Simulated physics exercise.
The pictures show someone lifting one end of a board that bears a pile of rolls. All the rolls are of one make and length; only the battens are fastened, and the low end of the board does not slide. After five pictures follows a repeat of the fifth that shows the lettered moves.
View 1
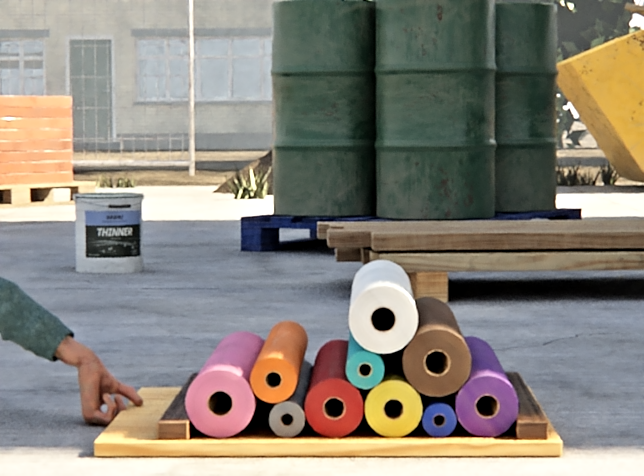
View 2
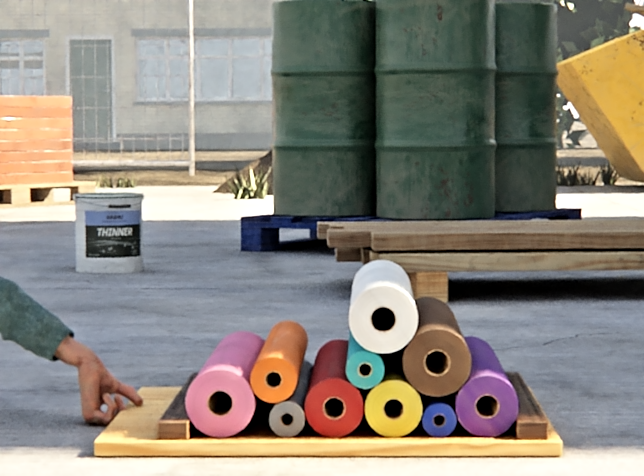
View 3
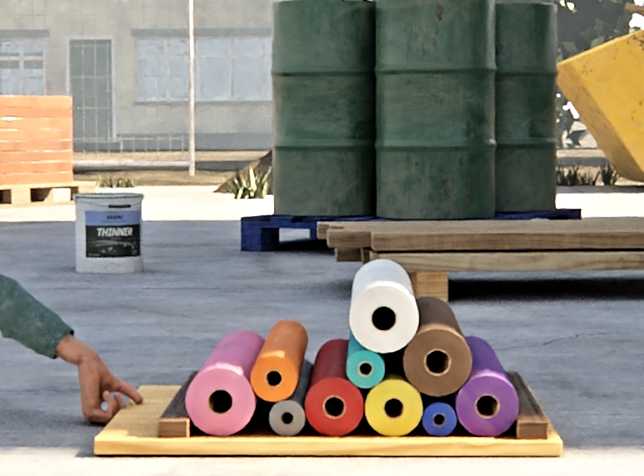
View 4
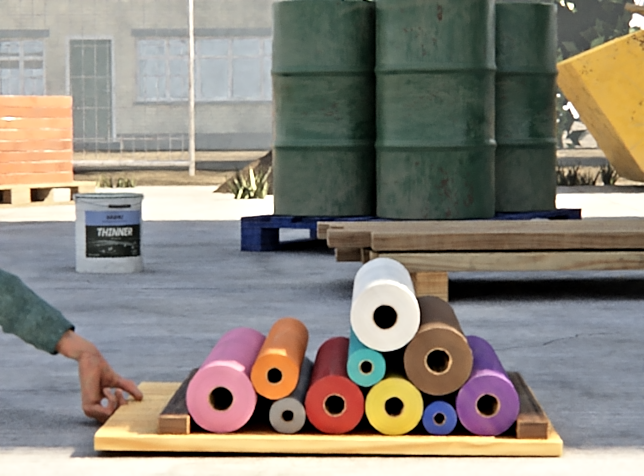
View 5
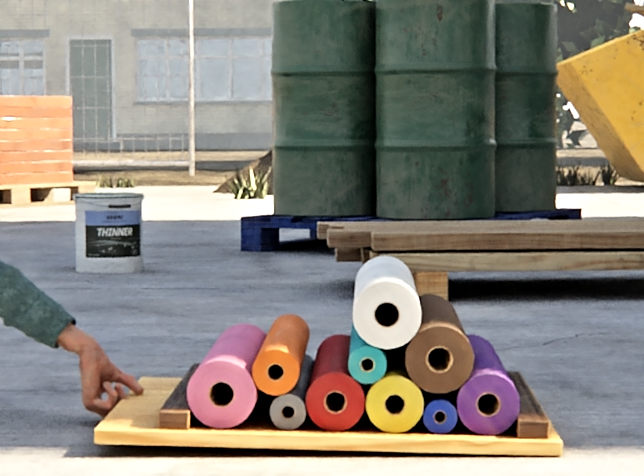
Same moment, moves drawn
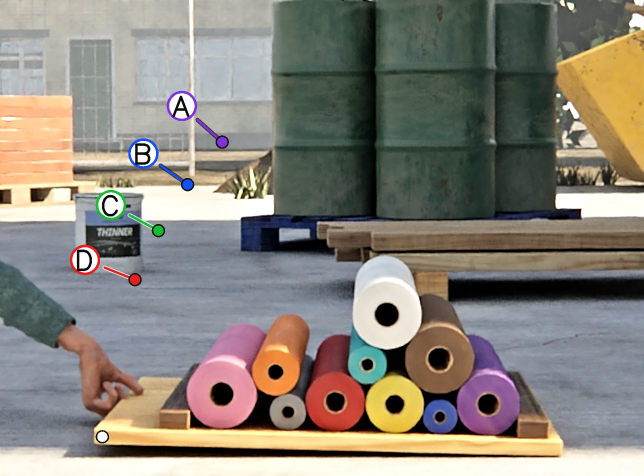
In a paved yard with green drums and a thinner bucket behind, a hand at the left grips the end of a wooden board bearing a pile of coloured rolls between two battens. The hand then slowly raises that left end slightly, and the board tilts a little, the rolls staying stacked together.
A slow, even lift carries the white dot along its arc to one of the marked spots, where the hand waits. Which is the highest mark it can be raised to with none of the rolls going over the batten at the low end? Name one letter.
No higher than A.
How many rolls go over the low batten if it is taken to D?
The count is none.
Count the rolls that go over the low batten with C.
It comes to none.
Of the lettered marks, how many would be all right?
Four of the four.
On the copy, A at (222, 142); B at (188, 185); C at (159, 231); D at (135, 280); the white dot at (102, 437).
On A. First, board at 21°.
Then, board at 41°.
Finally, board at 42°, none over the low batten.
By contrast, B none over the low batten; C none over the low batten; D none over the low batten.
